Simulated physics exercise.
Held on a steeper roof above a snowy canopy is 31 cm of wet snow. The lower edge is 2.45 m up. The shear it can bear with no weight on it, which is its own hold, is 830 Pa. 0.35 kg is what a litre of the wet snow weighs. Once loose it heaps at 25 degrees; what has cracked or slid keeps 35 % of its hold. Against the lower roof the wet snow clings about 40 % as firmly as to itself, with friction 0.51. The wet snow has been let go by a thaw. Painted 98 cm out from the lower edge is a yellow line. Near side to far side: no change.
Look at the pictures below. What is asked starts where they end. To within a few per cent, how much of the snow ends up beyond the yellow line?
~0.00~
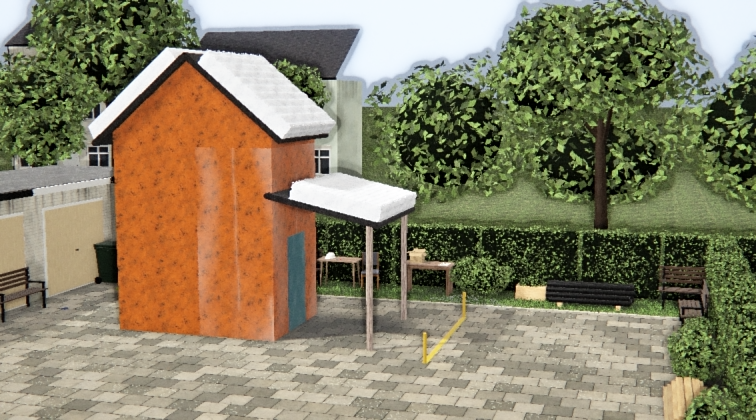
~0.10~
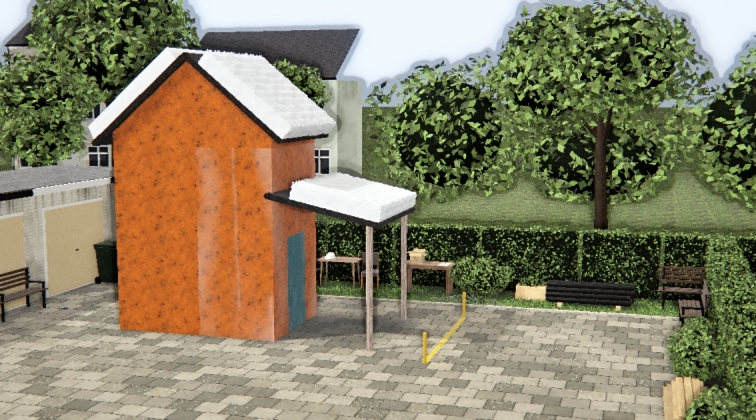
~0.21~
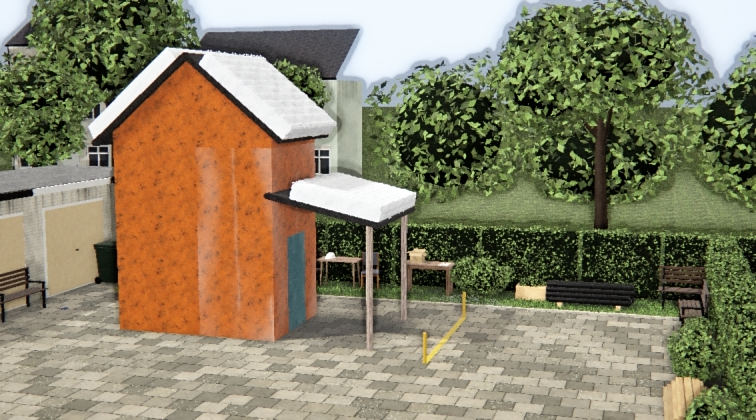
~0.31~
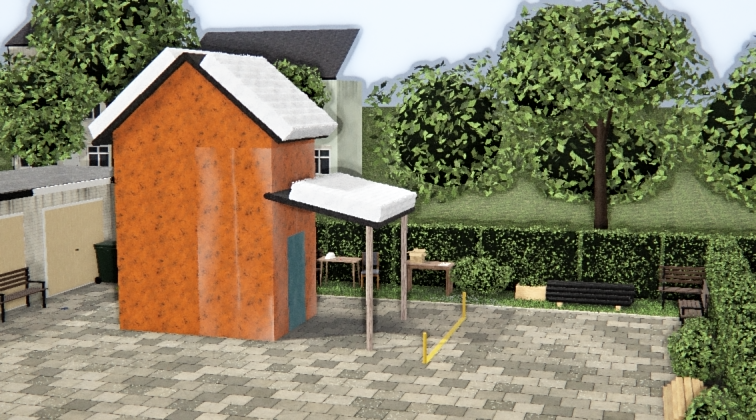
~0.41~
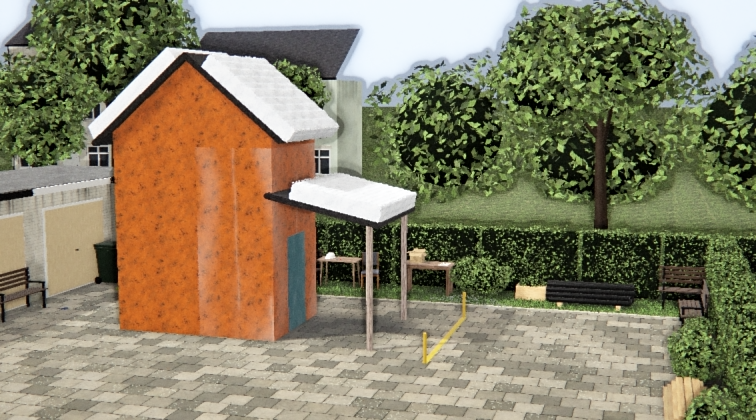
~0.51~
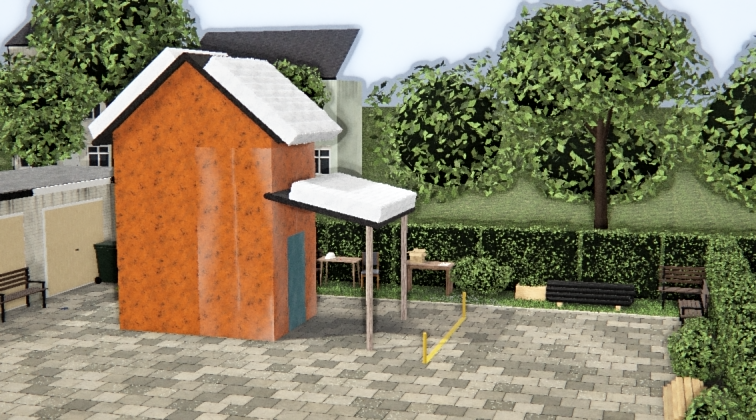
About 0 %.
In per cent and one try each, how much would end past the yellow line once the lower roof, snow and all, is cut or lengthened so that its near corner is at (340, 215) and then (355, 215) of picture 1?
12 %, then 5 %.
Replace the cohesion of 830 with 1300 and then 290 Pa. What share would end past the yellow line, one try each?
Roughly 0 % followed by roughly 20 %.
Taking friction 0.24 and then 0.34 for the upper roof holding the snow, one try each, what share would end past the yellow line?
First try 18 per cent, second try 16 per cent.
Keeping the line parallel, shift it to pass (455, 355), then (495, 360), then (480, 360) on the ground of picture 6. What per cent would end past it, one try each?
In order, some 0, 0 and 0 percent would end past it.
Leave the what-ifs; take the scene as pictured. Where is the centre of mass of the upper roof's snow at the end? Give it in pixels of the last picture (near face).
Around (327, 182).
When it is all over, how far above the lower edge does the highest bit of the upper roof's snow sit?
Roughly 1.2 m.
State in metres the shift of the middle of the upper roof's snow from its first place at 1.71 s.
Distance from start: Around 2.0 m.
After 1.06 s, none is below the lower edge and 0 % is past the line.
After 1.71 s, none is below the lower edge and 0 % is past the line.
After 2.35 s, none is below the lower edge and 0 % is past the line.
After 3.00 s, none is below the lower edge and 0 % is past the line.
After 3.10 s, at the end, none is below the lower edge and 0 % is past the line.
